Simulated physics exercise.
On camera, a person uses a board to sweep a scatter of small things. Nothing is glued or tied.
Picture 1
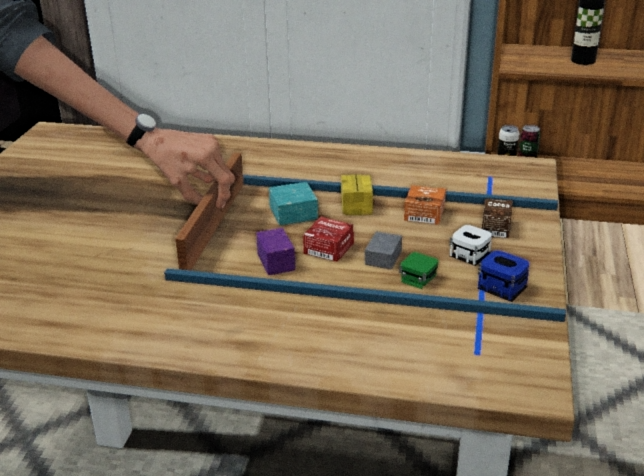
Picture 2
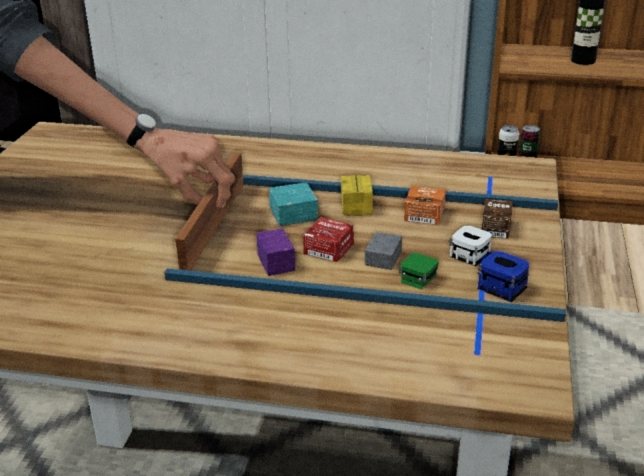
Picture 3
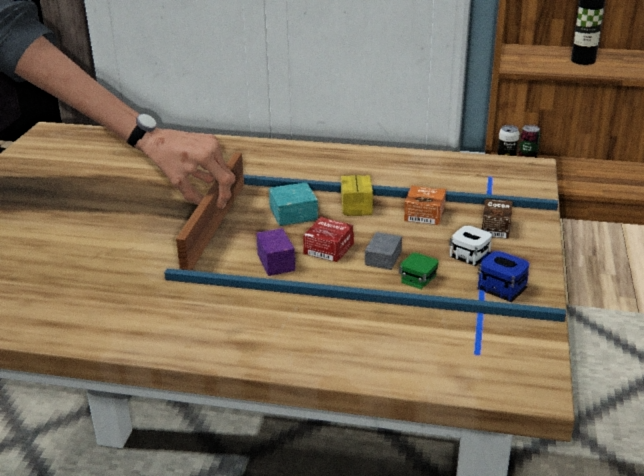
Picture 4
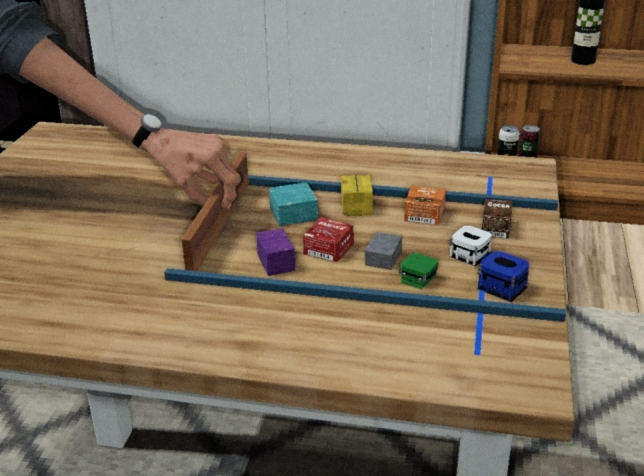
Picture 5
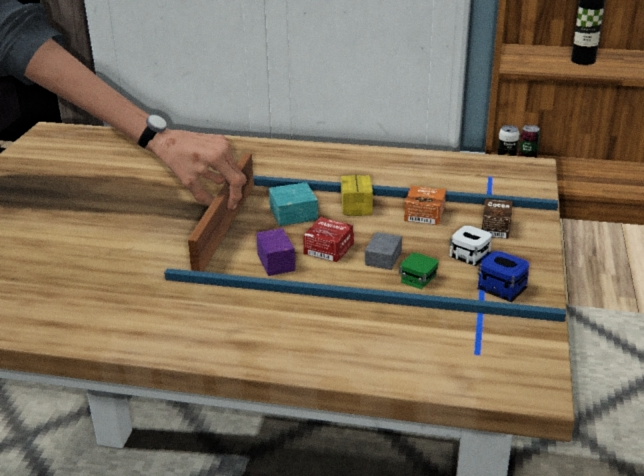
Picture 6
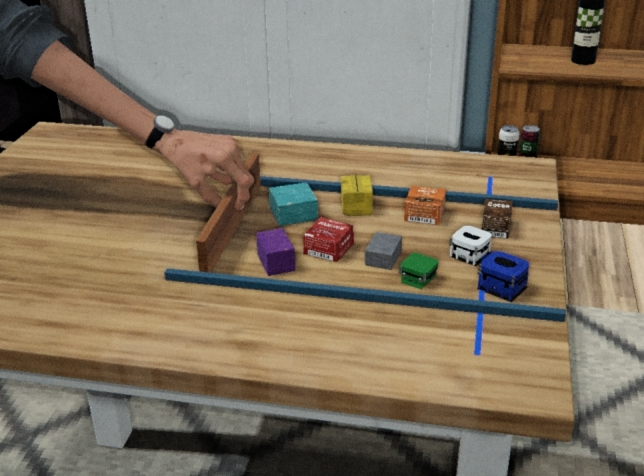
On a wooden table between two blue rails, a hand slides a wooden board slightly right toward scattered, unmoving colourful boxes.
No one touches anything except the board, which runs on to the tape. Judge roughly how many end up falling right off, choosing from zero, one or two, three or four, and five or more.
It is one or two.
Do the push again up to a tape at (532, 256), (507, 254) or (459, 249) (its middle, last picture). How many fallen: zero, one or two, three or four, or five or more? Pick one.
In turn: At least five, 3 or 4, not one.
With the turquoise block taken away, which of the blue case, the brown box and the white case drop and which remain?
Blue case - gone, brown box - gone, white case - safe.
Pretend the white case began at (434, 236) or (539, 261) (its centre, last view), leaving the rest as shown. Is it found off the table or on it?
One place after the other: It keeps its spot; it ends up falling.
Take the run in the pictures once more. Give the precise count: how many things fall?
In all, 2 of them.
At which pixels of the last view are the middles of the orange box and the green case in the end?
Going in order, first (548, 213) and next (528, 290).
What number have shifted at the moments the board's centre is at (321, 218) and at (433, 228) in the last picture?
Respectively 4 and 10.
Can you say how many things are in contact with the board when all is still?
4 touch it.
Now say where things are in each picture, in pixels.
Blue case (504, 275); brown box (497, 218); white case (471, 245); board (213, 209); tape (485, 251), in the first picture.
Brown box (497, 219); board (213, 209), in the second picture.
White case (471, 246); yellow box (357, 195), in the third picture.
Blue case (504, 275); purple block (276, 252), in the fourth picture.
Brown box (497, 219); red box (329, 239), in the fifth picture.
Blue case (504, 275); brown box (497, 219); white case (471, 246); board (232, 211); tape (485, 251), in the sixth picture.
Early on, none off yet; blue case at rest near (504, 275); brown box at rest near (497, 219); white case at rest near (471, 246).
Finally, the number that fall off is one or two; lost, brown box and blue case.
